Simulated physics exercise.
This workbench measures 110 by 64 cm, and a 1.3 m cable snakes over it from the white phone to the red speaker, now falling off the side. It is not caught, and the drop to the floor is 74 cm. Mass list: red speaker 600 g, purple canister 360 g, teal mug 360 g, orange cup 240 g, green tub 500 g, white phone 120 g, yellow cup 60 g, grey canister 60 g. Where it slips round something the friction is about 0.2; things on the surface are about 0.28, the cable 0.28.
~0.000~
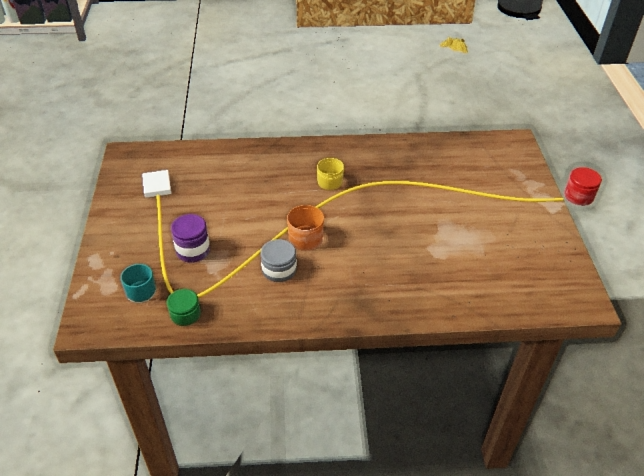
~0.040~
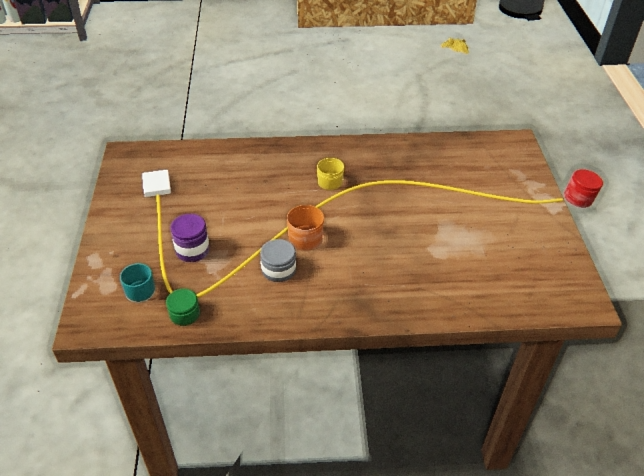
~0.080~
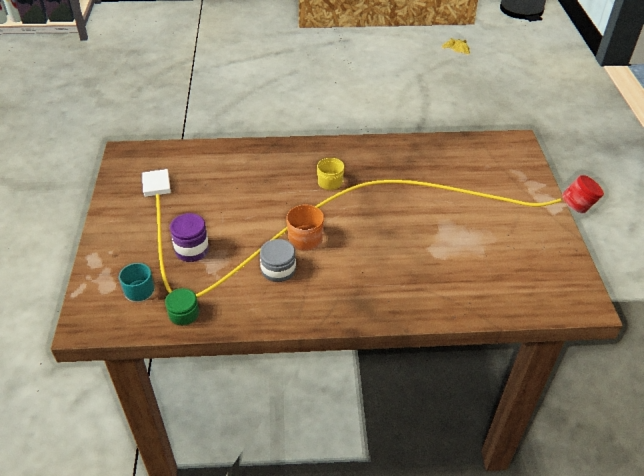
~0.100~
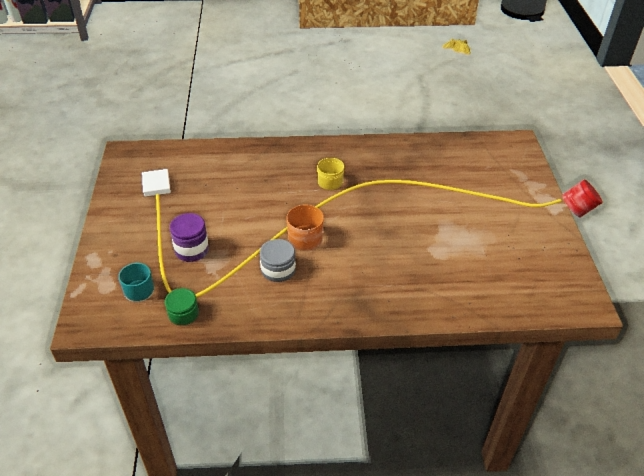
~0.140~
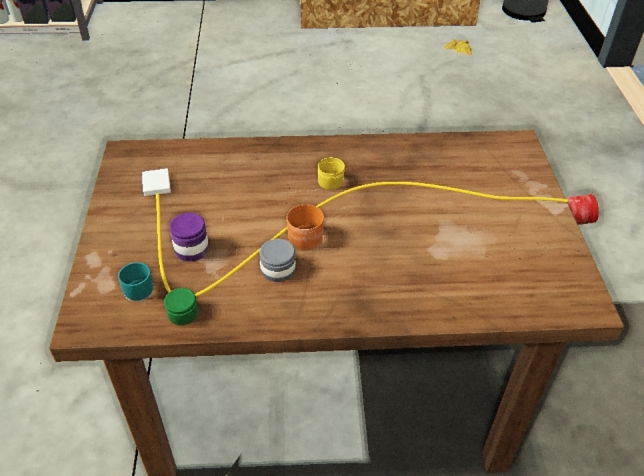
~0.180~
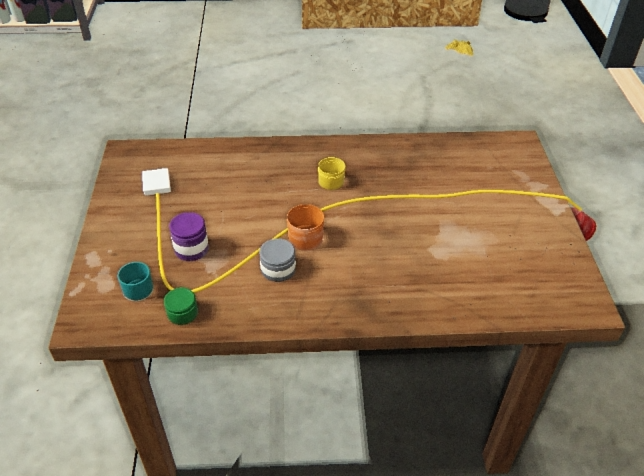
On a wooden workbench, a red speaker tied to a yellow cable tips over the right edge.
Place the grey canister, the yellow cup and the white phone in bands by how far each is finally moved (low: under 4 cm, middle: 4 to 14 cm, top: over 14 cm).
Grey canister: Top; yellow cup: Low; white phone: Top.
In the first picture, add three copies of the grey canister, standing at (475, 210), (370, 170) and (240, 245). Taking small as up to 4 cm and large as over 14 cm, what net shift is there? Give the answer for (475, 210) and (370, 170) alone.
Moderate, then slight.
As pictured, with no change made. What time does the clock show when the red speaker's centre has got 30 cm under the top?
Answer: 0.32 s on the clock.
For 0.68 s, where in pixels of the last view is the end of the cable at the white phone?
(339, 277), roughly.
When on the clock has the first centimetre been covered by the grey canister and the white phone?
Grey canister: 0.50 s; white phone: 0.30 s.
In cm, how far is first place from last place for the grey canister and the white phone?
Grey canister over the edge, white phone roughly 70 cm.
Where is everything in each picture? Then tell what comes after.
In the first picture, grey canister (278, 251); yellow cup (331, 166); white phone (156, 181); cable runs through (508, 198) (400, 183) (213, 288) (161, 239).
In the second picture, red speaker (587, 179); cable runs through (508, 199) (160, 239).
In the third picture, red speaker (583, 194); cable runs through (507, 200) (160, 239).
In the fourth picture, red speaker (582, 199); cable runs through (508, 200) (160, 238).
In the fifth picture, red speaker (580, 210); cable runs through (511, 199) (159, 238).
In the sixth picture, grey canister (277, 251); yellow cup (332, 166); white phone (156, 179); cable runs through (531, 194) (423, 196) (217, 281) (159, 238).
By 0.4 s, the cable's tail end at (206, 246); white phone 22 cm off its start, purple canister 12 cm off its start, red speaker over the edge.
By 0.7 s, the cable's tail end at (339, 277); white phone 55 cm off its start, grey canister 34 cm off its start, purple canister 22 cm off its start.
By 0.9 s, the cable's tail end at (398, 287); grey canister over the edge, white phone 67 cm off its start at (417, 289), purple canister 22 cm off its start at (245, 164).
By 1.2 s, the cable's tail end at (398, 287); grey canister over the edge, white phone 67 cm off its start, purple canister 22 cm off its start.
By 2.4 s, the cable's tail end at (398, 287); grey canister over the edge, white phone 67 cm off its start at (417, 289), yellow cup 0 cm off its start at (332, 166), purple canister 22 cm off its start at (245, 164).
